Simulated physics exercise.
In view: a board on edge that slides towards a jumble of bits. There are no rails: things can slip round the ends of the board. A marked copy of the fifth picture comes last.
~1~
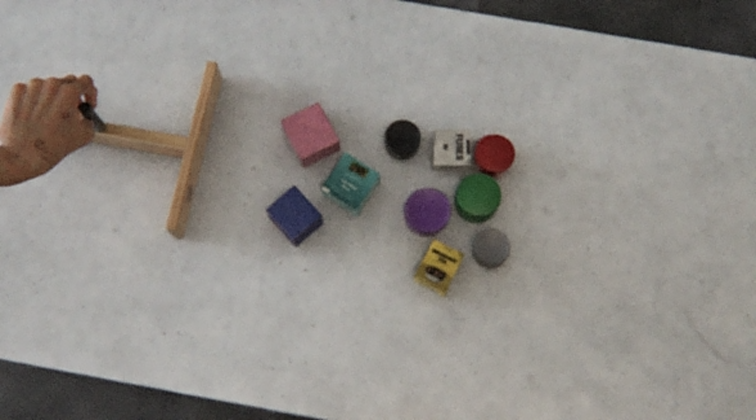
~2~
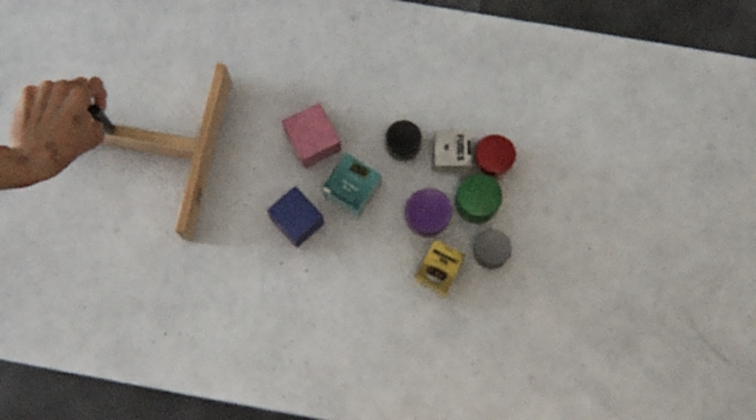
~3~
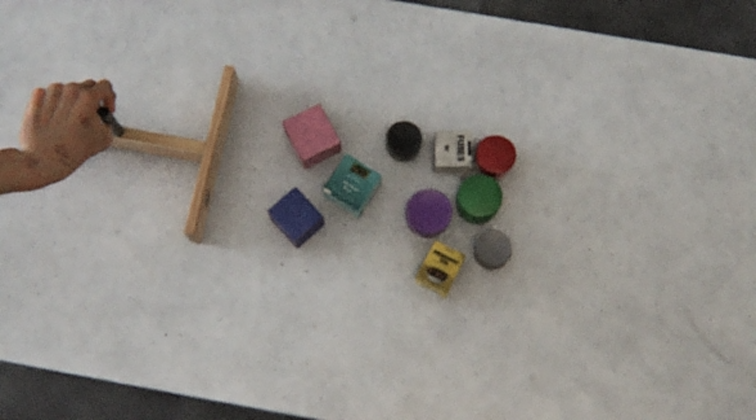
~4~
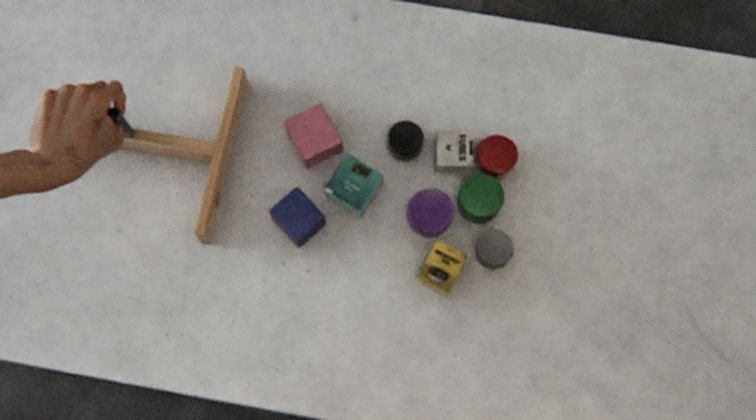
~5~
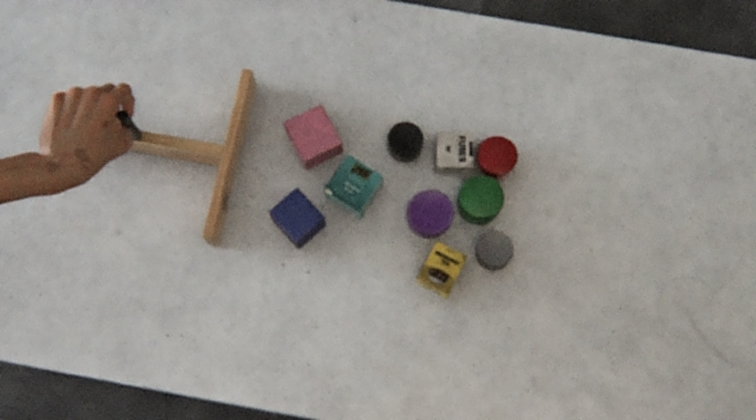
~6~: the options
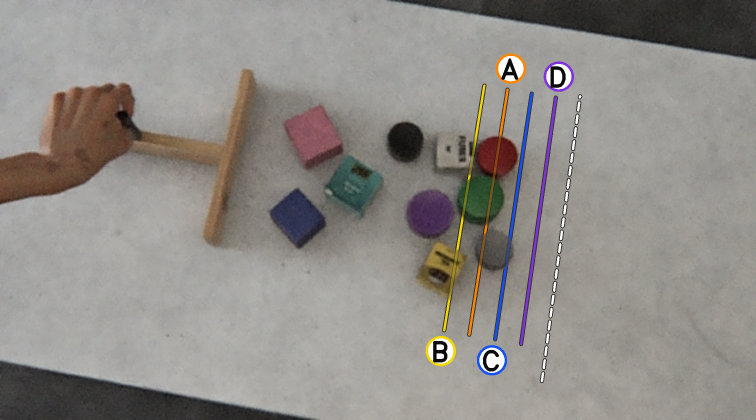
At the start, a hand at the left grips the handle of a wooden T-shaped board, with a gap between it and a loose cluster of coloured blocks, boxes and round pieces. The hand then slides the board slowly rightwards, narrowing the gap, while the cluster stays practically still and untouched.
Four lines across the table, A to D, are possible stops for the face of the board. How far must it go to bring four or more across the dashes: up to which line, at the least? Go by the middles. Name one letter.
Up to line C.
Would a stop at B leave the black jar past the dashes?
By then, no.
On the copy, A at (489, 208); B at (465, 203); C at (514, 212); D at (539, 216); the dashed line at (562, 233).
On C. First, board (330, 169); grey jar (494, 251); red pot (497, 159); none across.
Then, board (432, 186); red pot (577, 179); white box (542, 160); one across.
Finally, board (514, 200); red pot (648, 207); white box (623, 173); six across.
By contrast, A gets only two across; B gets only one across; D gets six across, but is farther than needed.
